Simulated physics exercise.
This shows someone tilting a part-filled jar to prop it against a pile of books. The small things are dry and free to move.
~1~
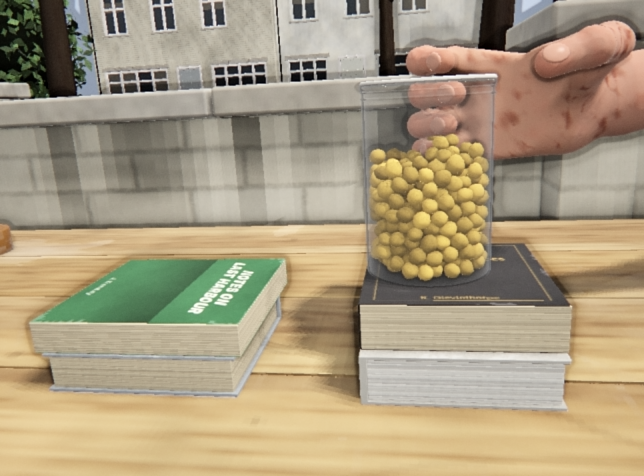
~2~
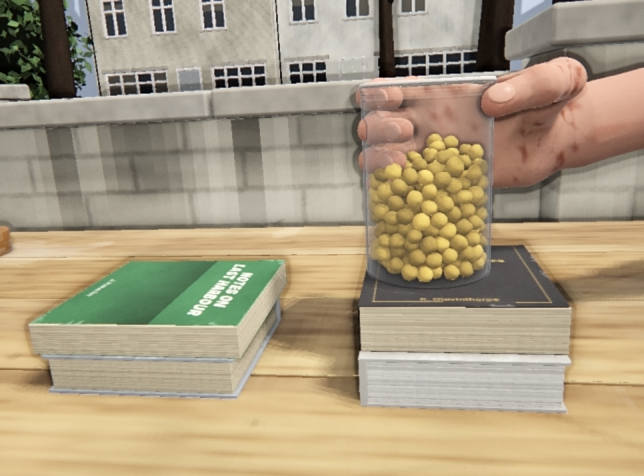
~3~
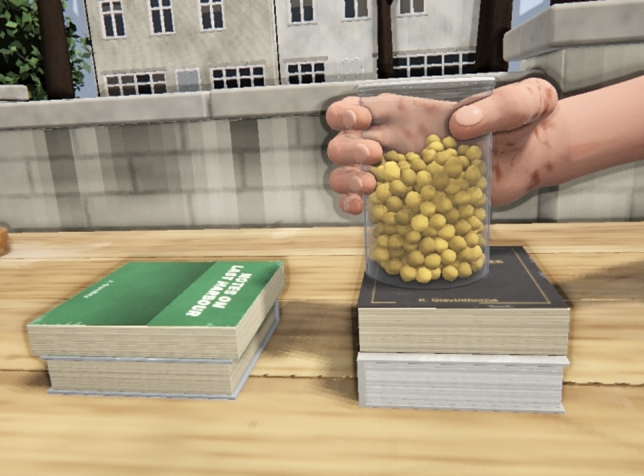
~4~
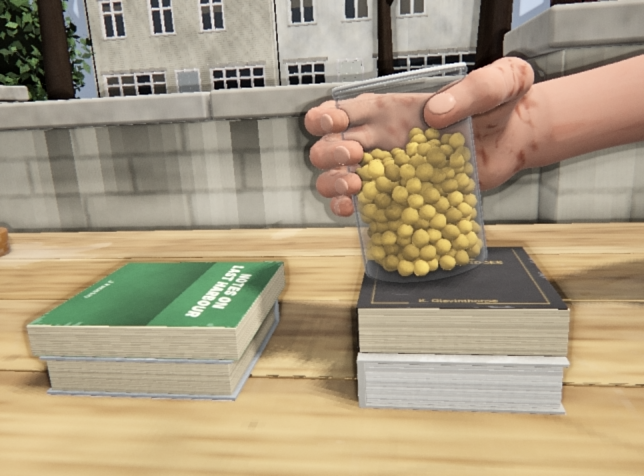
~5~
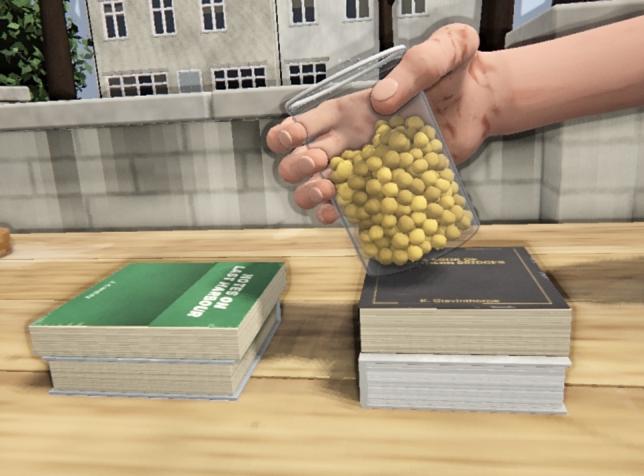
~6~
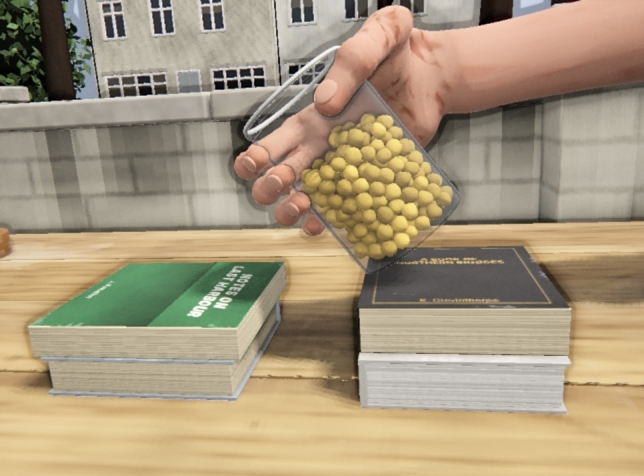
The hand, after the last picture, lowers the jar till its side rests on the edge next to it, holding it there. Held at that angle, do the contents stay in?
No, some drops.
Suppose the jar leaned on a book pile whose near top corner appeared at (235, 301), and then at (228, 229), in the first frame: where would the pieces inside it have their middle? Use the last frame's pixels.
(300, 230) and (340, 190), approximately.
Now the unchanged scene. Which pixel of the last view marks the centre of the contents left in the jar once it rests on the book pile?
Their centre ends up at roughly (287, 246).
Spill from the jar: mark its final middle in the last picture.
Around (172, 284).
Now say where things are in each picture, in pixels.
In the first frame, jar near (427, 177), two thirds full of puffed corn balls; book pile near (176, 300), its top below the jar's foot.
In the second frame, jar near (427, 179), upright; rim near (362, 87); top of the contents near (432, 174).
In the third frame, jar near (425, 180), upright; rim near (361, 88); book pile near (174, 302).
In the fourth frame, jar near (412, 173), leaning 8°; rim near (336, 91); top of the contents near (423, 162).
In the fifth frame, jar near (384, 164), leaning 23°; rim near (290, 106); book pile near (176, 303).
In the sixth frame, jar near (353, 163), leaning 38°; rim near (249, 133); book pile near (175, 303), its top below the jar's foot.
Then, 0.46 s on from there, the jar leans 71°; everything is still inside.
Then, 0.87 s on from there, the jar leans 98°; a stray few of the puffed corn balls out of it.
Then, 1.21 s on from there, the jar rests on the book pile at 99°; a small part of the puffed corn balls out of it.
In the end, the jar rests on the book pile at 99°; a small part of the puffed corn balls out of it.
